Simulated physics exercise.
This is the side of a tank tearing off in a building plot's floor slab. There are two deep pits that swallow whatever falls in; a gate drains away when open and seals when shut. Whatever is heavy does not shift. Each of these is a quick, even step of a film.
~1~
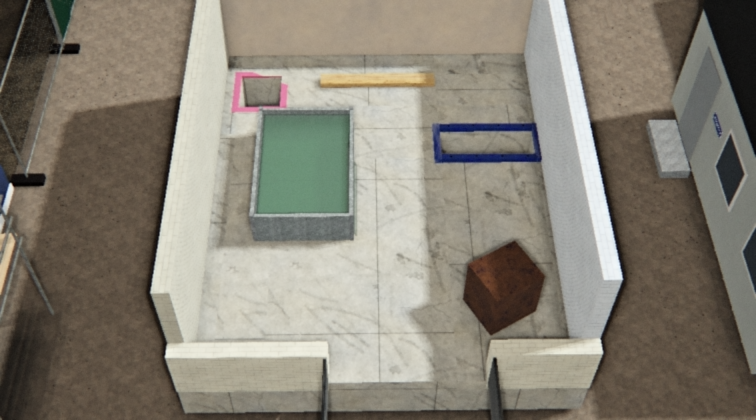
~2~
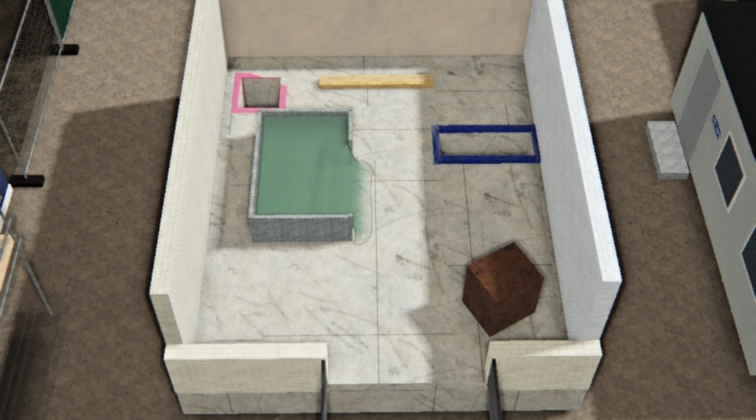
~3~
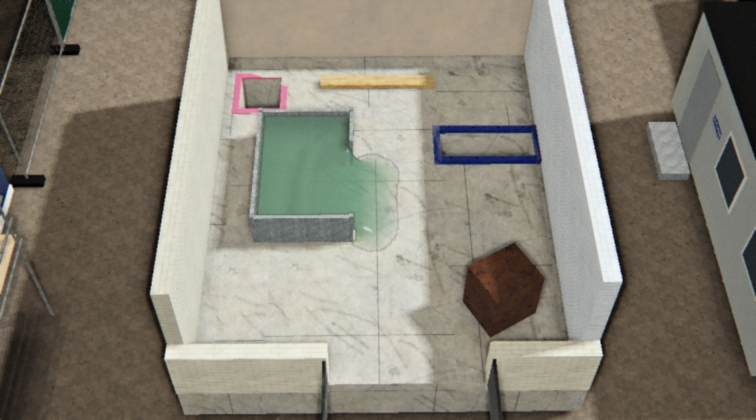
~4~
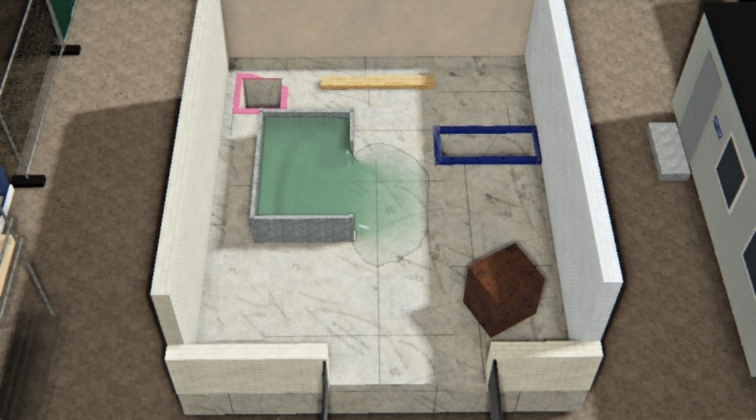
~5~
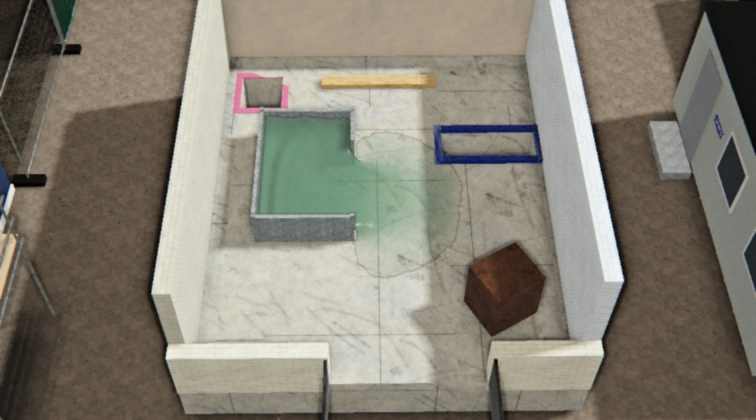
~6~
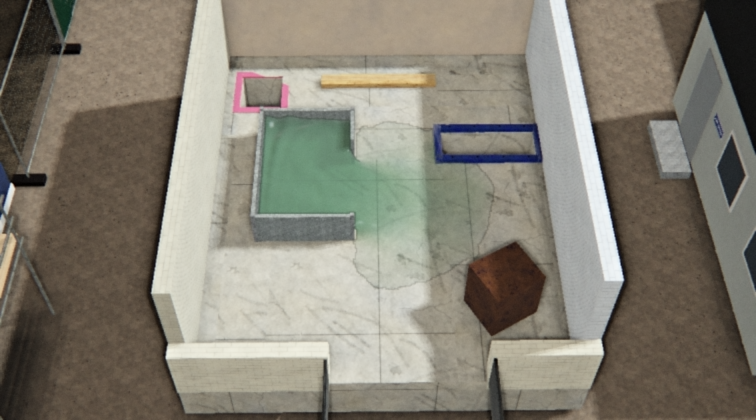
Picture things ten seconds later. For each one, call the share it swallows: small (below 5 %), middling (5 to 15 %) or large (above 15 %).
Calls: Gate - large; blue pit - middling; pink pit - small.
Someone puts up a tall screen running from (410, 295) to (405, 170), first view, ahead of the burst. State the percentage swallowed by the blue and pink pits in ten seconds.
The blue pit gets 0 per cent, the pink pit 10 per cent.
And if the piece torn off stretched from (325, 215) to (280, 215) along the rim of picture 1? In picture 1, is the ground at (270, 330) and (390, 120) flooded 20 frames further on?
First point: Inundated; second point: Unwetted.
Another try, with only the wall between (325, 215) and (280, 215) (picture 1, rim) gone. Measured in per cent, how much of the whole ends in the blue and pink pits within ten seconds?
I'd say the blue pit gets around 0 percent and the pink pit around 8 percent.
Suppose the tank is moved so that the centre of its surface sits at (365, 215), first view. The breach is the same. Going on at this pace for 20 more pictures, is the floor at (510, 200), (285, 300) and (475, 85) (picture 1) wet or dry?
In turn: Flooded, no water, clear.
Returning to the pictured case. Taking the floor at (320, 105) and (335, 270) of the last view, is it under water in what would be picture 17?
High and dry, then high and dry.
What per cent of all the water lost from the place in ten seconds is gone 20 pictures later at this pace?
Roughly 25 percent of it.
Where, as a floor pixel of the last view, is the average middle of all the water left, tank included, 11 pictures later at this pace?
Around pixel (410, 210) of the last picture.
A moment on, water covers 30 % of the floor; the gate 0 %, the blue pit 0 %, the pink pit 0 %.
Next, water covers 35 % of the floor; the gate 0 %, the blue pit 2 %, the pink pit 0 %.
Then, water covers 40 % of the floor; the gate 3 %, the blue pit 5 %, the pink pit 0 %.
Later, water covers 60 % of the floor; the gate 10 %, the blue pit 7 %, the pink pit 0 %.
In the end, water covers 80 % of the floor; the gate 23 %, the blue pit 7 %, the pink pit 1 %.
